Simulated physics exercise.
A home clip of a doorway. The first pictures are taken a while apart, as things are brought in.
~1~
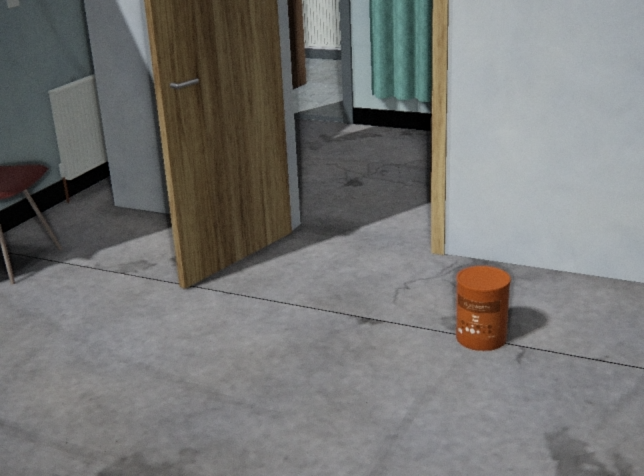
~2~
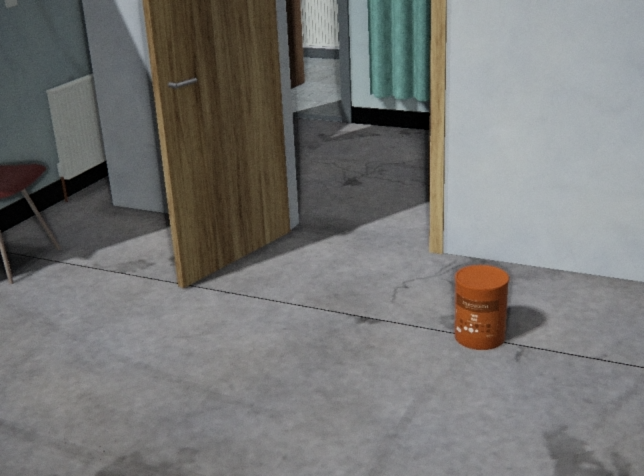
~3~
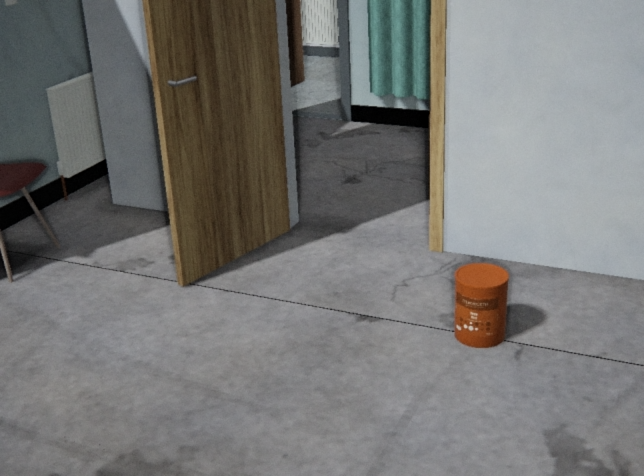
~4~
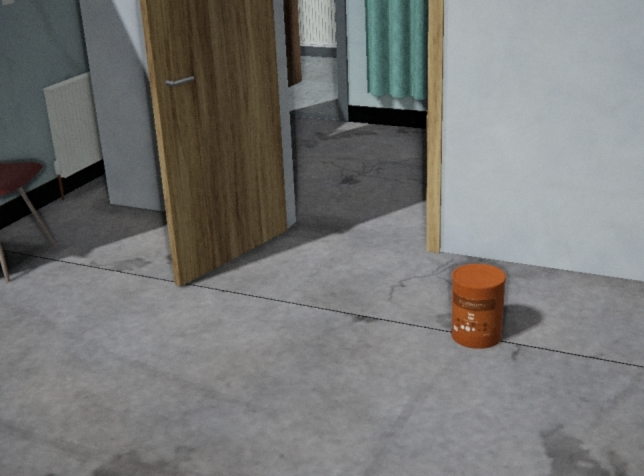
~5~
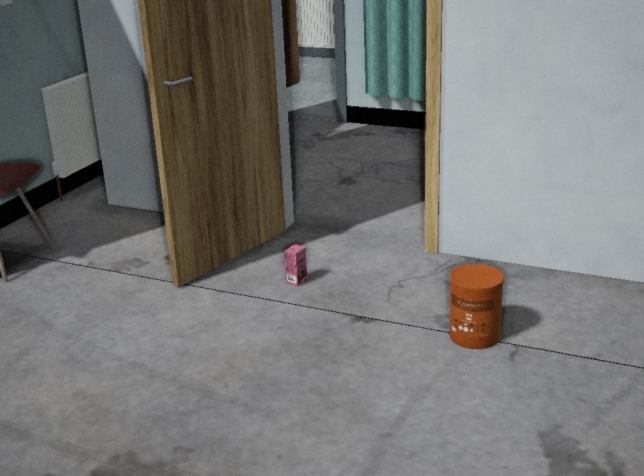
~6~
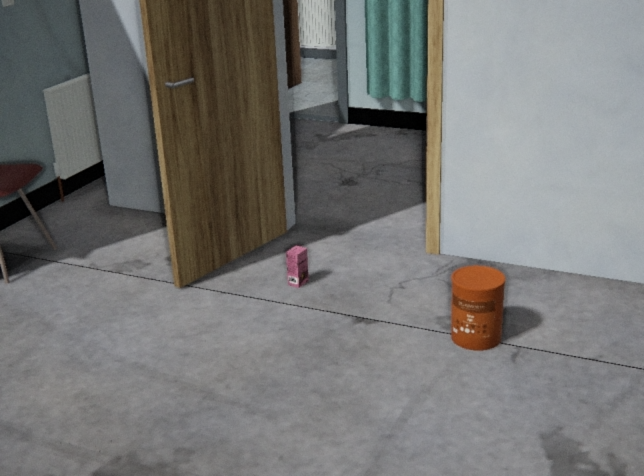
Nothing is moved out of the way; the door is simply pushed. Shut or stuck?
It closes.
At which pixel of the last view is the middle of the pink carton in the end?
Near (415, 229).
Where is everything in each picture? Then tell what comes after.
In the first frame, door wide open and still; orange pail (482, 308).
In the second frame, door wide open and still; orange pail (481, 307).
In the third frame, door wide open and still; orange pail (481, 305).
In the fourth frame, door wide open and still; orange pail (478, 306).
In the fifth frame, door wide open and still; orange pail (476, 307).
In the sixth frame, door wide open and still; pink carton (298, 267); orange pail (477, 308).
Then, 1.20 s past the last view, door 56° open; pink carton displaced about its own width near (314, 264).
Then, 1.70 s past the last view, door 29° open; pink carton displaced well along near (368, 252).
Then, 2.20 s past the last view, door 1° open; pink carton displaced well along near (406, 232).
Finally, door 0° open; down or leaning hard on the floor, pink carton; orange pail still in place. Final places as the last picture's camera would see them, pink carton near (415, 229).
